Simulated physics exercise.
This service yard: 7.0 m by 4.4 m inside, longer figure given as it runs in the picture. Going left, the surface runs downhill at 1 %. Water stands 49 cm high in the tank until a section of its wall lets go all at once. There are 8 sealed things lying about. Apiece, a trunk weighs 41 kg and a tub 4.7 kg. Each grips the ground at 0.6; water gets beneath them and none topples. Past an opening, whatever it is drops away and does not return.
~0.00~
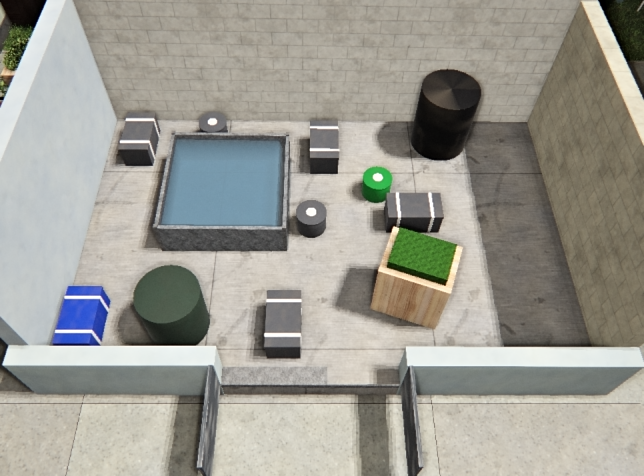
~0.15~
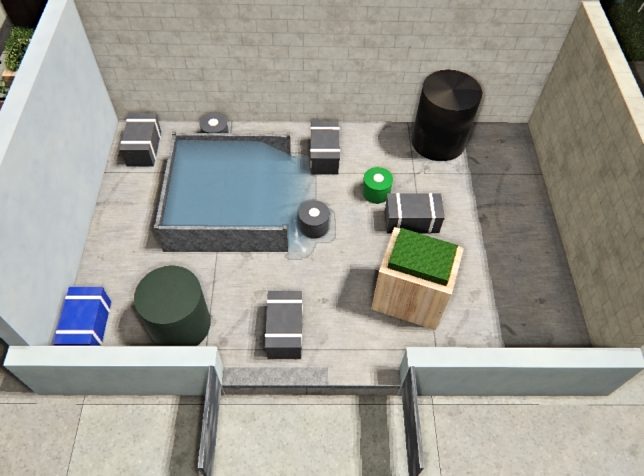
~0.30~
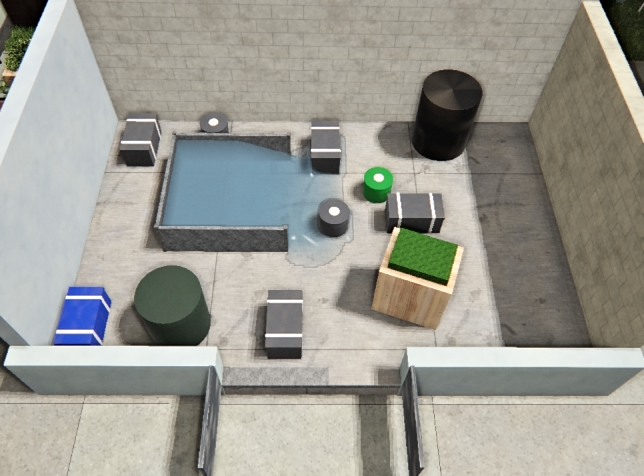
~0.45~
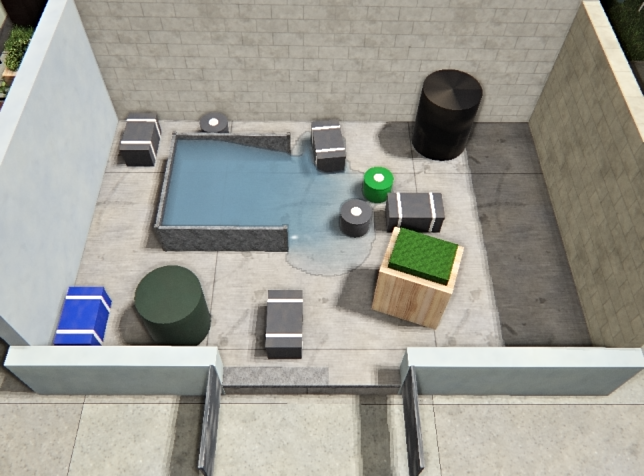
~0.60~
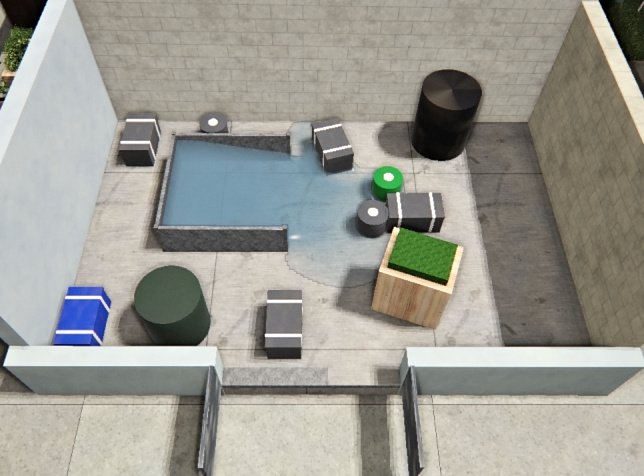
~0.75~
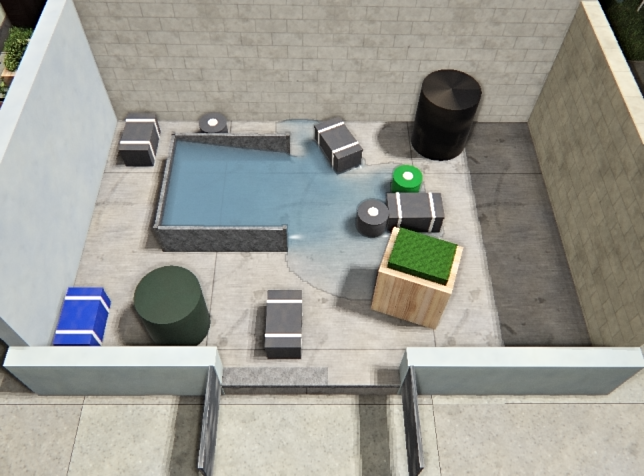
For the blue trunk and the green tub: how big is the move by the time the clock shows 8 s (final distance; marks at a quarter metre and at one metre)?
Both checked: The blue trunk remains near its spot, and the green tub gets well away.
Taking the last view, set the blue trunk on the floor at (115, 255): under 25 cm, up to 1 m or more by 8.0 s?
What happens is that it keeps still.
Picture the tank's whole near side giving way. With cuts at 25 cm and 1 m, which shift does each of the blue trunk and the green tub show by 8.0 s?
The blue trunk would move somewhat and the green tub would remain almost still.
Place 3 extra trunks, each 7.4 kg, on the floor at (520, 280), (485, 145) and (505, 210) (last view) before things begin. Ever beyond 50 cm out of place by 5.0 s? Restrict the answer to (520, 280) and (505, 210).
Beyond the mark, beyond the mark.
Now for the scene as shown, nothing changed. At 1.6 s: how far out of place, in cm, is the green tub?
It is about 250 cm out of place by then.
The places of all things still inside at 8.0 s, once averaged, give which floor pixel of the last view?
Mean position: Approximately (308, 234).
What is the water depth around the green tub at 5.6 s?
Depth approx. 9 cm.
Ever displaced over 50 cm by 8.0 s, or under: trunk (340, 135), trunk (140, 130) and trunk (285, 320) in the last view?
In sequence - crossed the line; stayed below the line; stayed below the line.
After 1.6 s the blue trunk is near (79, 315), 0.0 m from its start, aground; the green tub is near (523, 162), 2.3 m from its start, aground; 0 of 8 are out; 1 afloat.
After 3.6 s the blue trunk is near (79, 315), 0.0 m from its start, aground; the green tub is near (485, 112), 2.2 m from its start, afloat; 0 of 8 are out; 1 afloat.
After 5.6 s the blue trunk is near (79, 315), 0.0 m from its start, aground; the green tub is near (514, 188), 2.0 m from its start, afloat; 0 of 8 are out; 3 afloat.
After 8.0 s the blue trunk is near (79, 315), 0.0 m from its start, aground; the green tub is near (549, 244), 2.6 m from its start, afloat; 0 of 8 are out; 3 afloat.
